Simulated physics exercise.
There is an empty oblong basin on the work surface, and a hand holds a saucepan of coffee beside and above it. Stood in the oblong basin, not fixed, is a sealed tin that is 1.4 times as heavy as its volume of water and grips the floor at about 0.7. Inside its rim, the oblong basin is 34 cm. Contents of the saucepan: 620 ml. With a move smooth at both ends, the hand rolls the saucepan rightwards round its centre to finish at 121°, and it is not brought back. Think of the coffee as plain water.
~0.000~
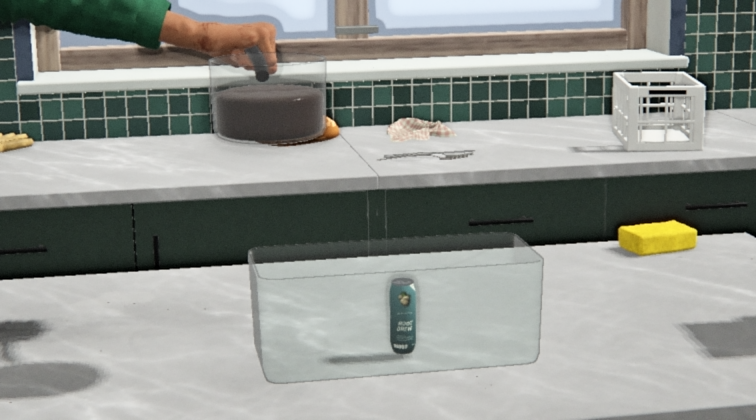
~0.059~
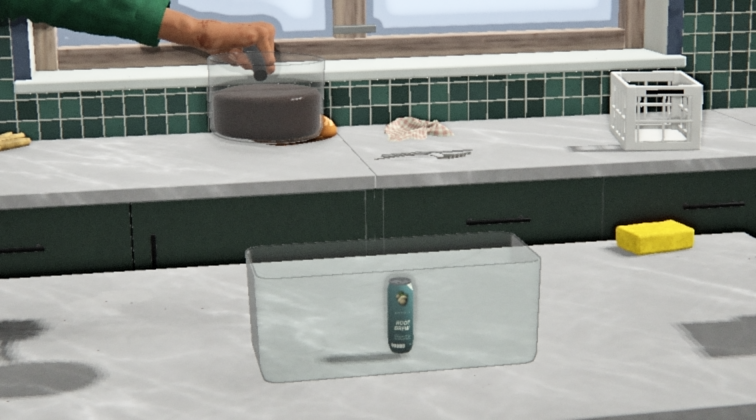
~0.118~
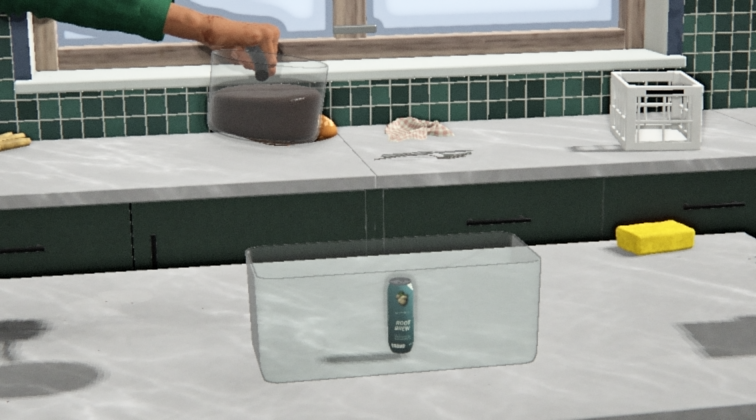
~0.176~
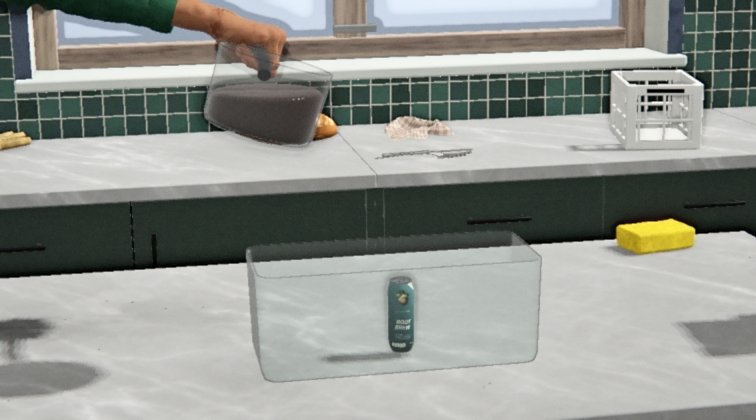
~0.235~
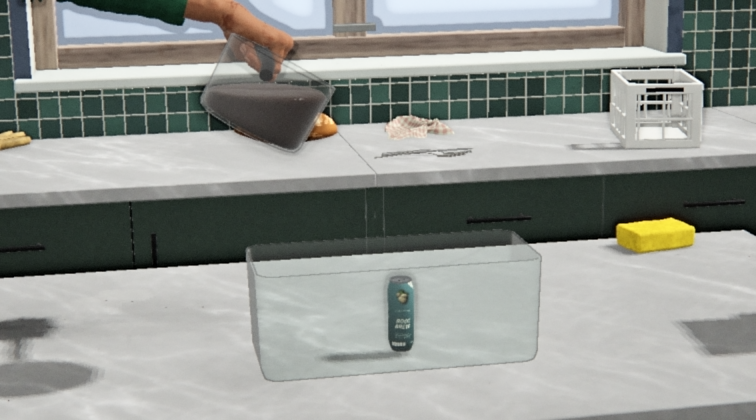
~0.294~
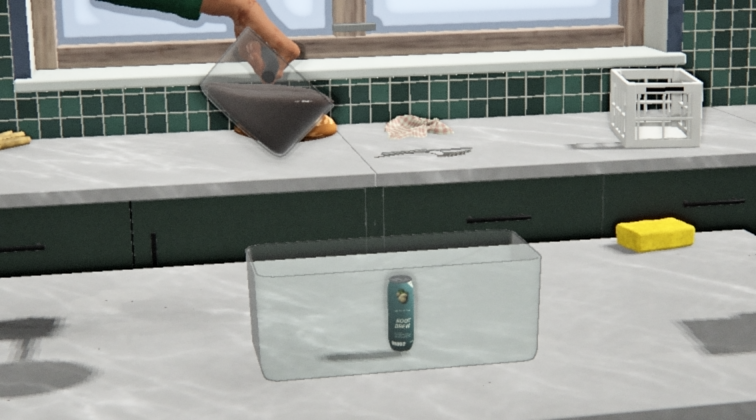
In a kitchen with green tiles below a window, seen from slightly above by a camera that stays practically still, pale grey counters run across the view. A clear, empty oblong basin stands in front with a teal tin, a yellow sponge and white crate to the right, and a hand holds a clear saucepan of dark coffee at upper left. The hand rolls the saucepan steadily rightwards to a steep lean, while the coffee's surface stays nearly level.
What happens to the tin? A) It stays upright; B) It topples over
Answer: B.
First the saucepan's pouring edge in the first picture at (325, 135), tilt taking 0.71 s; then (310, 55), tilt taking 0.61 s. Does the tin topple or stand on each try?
Try 1: Still standing; try 2: Still standing.
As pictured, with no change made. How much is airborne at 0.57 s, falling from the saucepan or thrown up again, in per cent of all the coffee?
Share: Roughly 56 per cent.
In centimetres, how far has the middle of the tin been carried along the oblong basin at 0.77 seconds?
I'd put it at around 2 centimetres.
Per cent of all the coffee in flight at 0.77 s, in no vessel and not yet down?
Estimate: About 12 in a hundred.
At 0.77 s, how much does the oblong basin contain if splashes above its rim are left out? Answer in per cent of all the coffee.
I reckon close to 86 per cent.
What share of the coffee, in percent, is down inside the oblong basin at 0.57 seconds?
At that time the basin holds about 18 per cent of the liquid.
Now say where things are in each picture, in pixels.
It leans 0°; its right rim is at (324, 59); the coffee meets the walls at (214, 95) and (322, 90); the oblong basin's rim runs from (253, 265) to (529, 248); the tin's top is at (402, 284), in the first frame.
It leans 2°; its right rim is at (323, 60); the coffee meets the walls at (211, 94) and (319, 89), in the second frame.
It leans 8°; its right rim is at (327, 67); the coffee meets the walls at (212, 94) and (320, 90), in the third frame.
It leans 17°; its right rim is at (331, 76); the coffee meets the walls at (210, 94) and (322, 91), in the fourth frame.
It leans 30°; its right rim is at (332, 89); the coffee meets the walls at (206, 91) and (325, 92), in the fifth frame.
It leans 44°; its right rim is at (331, 105); the coffee meets the walls at (204, 86) and (328, 96), in the sixth frame.
By 0.57 s the tilt is 110° and 26 per cent is still to pour; the tin stands where it began.
By 0.77 s the tilt is 121° and 2 per cent is still to pour; the tin leans 12°.
By 0.98 s the tilt is 121° and 0 per cent is still to pour; the tin lies on its side.
By 1.21 s the tilt is 121° and 0 per cent is still to pour; the tin lies on its side.
At rest the tin lies on its side.
